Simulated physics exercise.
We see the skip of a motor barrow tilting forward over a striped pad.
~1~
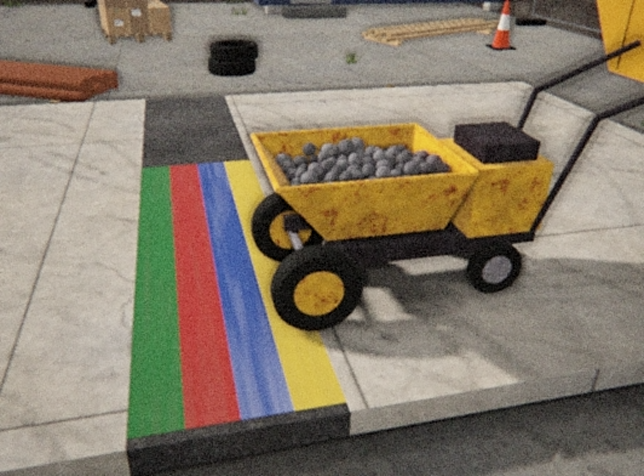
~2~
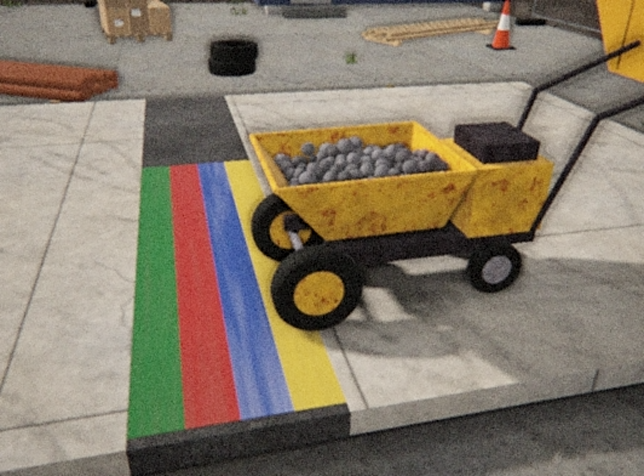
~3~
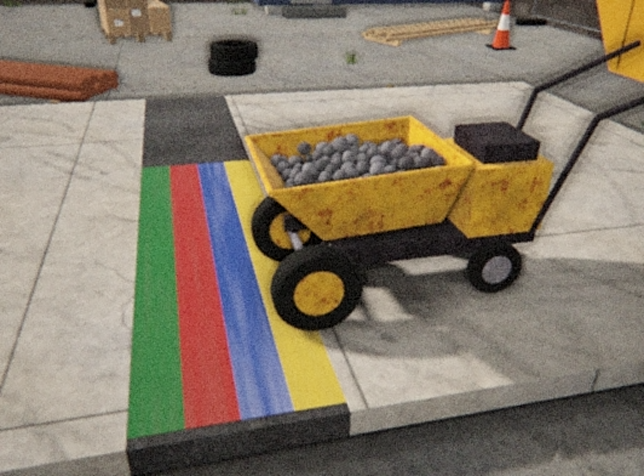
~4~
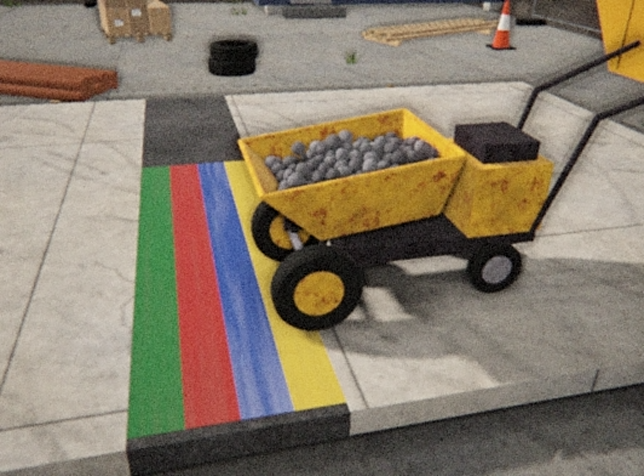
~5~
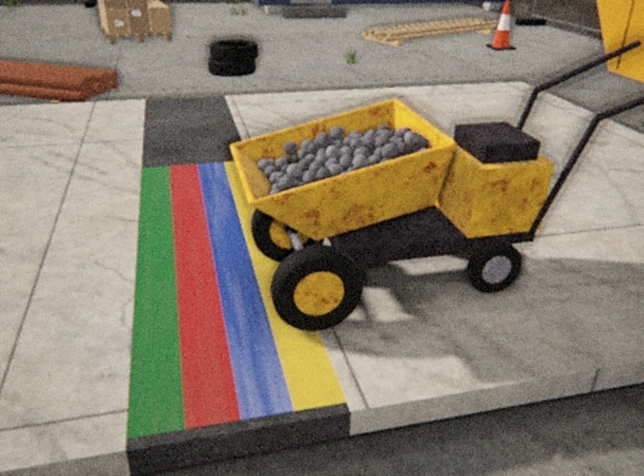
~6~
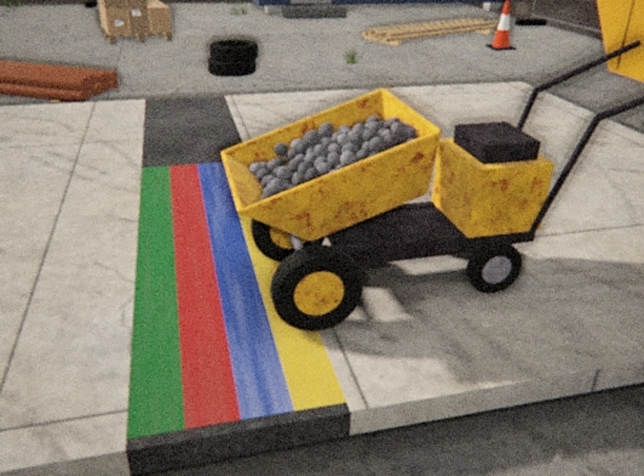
On a paved slab in a work yard, a yellow motor barrow loaded with round grey cobbles stands beside green, red, blue and yellow stripes. Its skip starts level, then tilts gradually forward to the left, the front lip lowering and the rear rising, until it is clearly slanted with the cobbles still inside.
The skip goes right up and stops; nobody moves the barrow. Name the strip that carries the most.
The green one gets the largest share.
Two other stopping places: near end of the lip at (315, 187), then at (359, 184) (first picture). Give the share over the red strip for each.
Roughly 30 per cent, and 30 per cent.
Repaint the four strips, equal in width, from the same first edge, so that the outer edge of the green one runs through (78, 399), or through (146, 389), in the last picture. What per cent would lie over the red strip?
In turn 30 and 10 in a hundred.
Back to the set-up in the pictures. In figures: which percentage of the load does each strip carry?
Yellow strip: 0 %, blue strip: 0 %, red strip: 15 %, green strip: 35 %.
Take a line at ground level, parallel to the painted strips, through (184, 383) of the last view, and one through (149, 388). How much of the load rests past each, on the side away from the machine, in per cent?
In turn 80 and 60 in a hundred.
Shortly afterwards, skip tipped steeply; the whole lot in the skip.
Next, skip tipped right over; near two thirds in the skip; only a few over the red strip; near a quarter over the green strip; a little off the paint.
Some moments later, skip tipped right over; a little in the skip; a little over the red strip; near a third over the green strip; near half off the paint.
In the end, skip tipped right over; a little in the skip; none at all over the yellow strip; none at all over the blue strip; a little over the red strip; near a third over the green strip; near half off the paint.
